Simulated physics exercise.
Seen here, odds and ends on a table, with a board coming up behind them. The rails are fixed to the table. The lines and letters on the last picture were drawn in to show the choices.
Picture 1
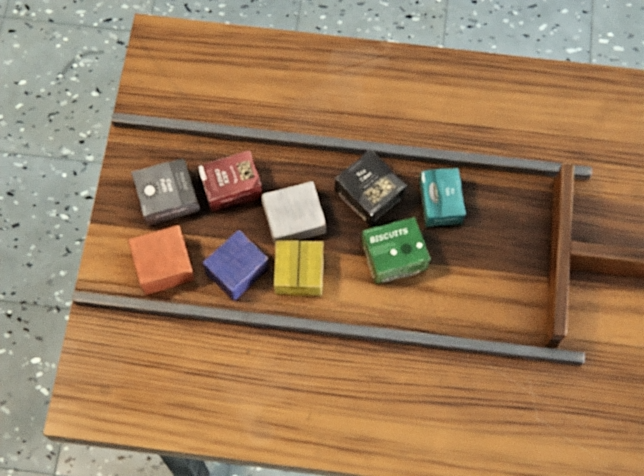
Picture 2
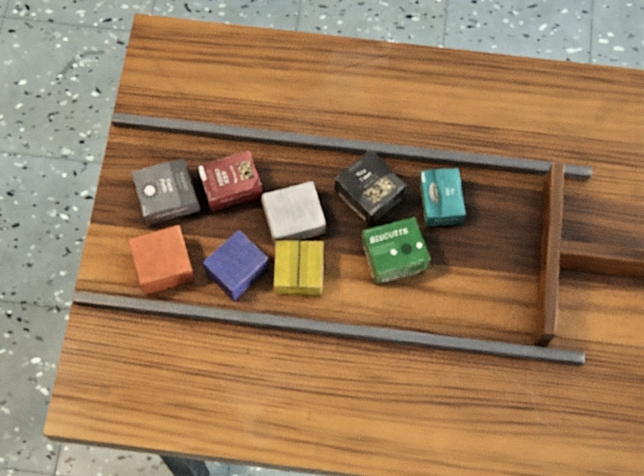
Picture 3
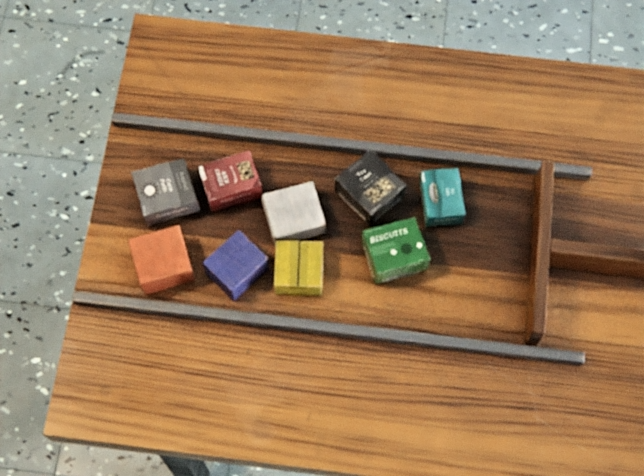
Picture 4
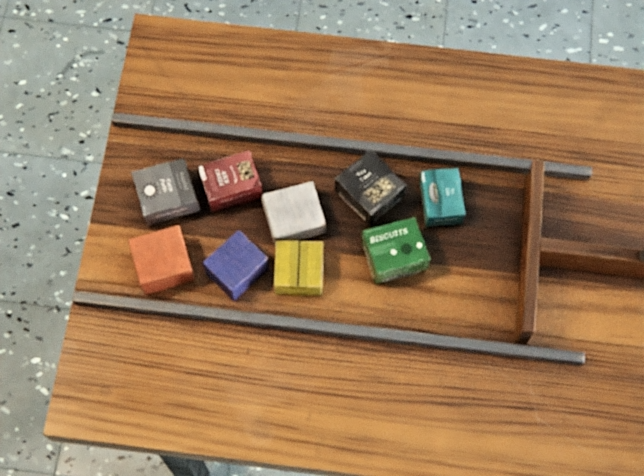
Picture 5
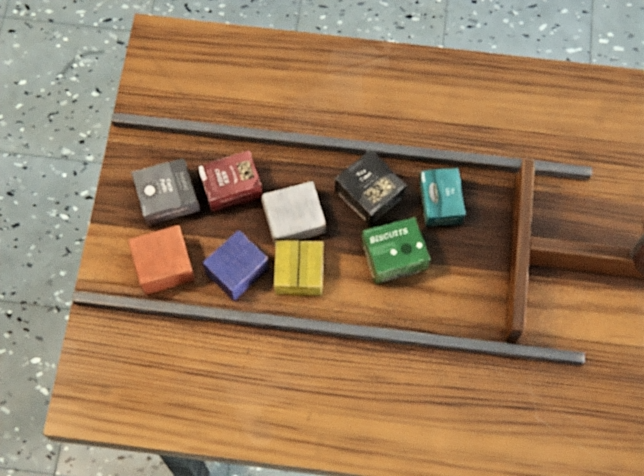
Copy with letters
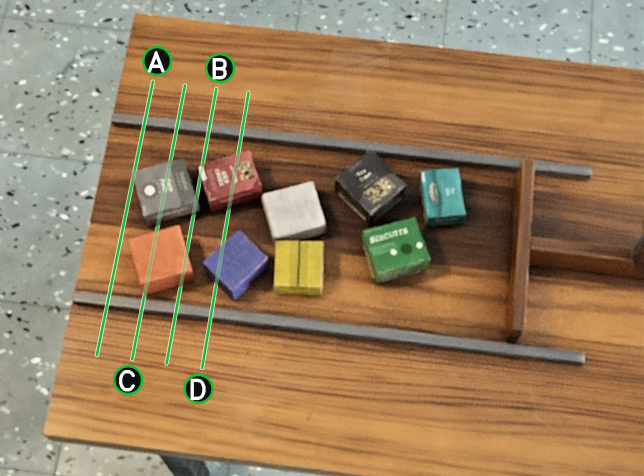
A wooden board slid slowly a short way left between two metal rails on a table, while the small coloured boxes and blocks scattered in front of it stayed where they were, untouched.
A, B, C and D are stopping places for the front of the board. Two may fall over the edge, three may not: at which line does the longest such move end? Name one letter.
D is the last line within the limit.
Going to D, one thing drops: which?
It is the grey box.
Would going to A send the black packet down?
Yes.
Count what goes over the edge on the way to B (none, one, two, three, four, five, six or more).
Three.
On the marked copy, A at (126, 212); B at (193, 220); C at (160, 216); D at (226, 224).
Taking D. A third of the way, board (417, 229); black packet (338, 182); turquoise packet (393, 190).
Two thirds of the way, board (311, 217); grey box (139, 192); orange block (154, 263).
When it is over, board (229, 207); grey box over the edge; orange block (89, 256); one fallen.
As for the rest, A drops six; B drops three; C drops five.
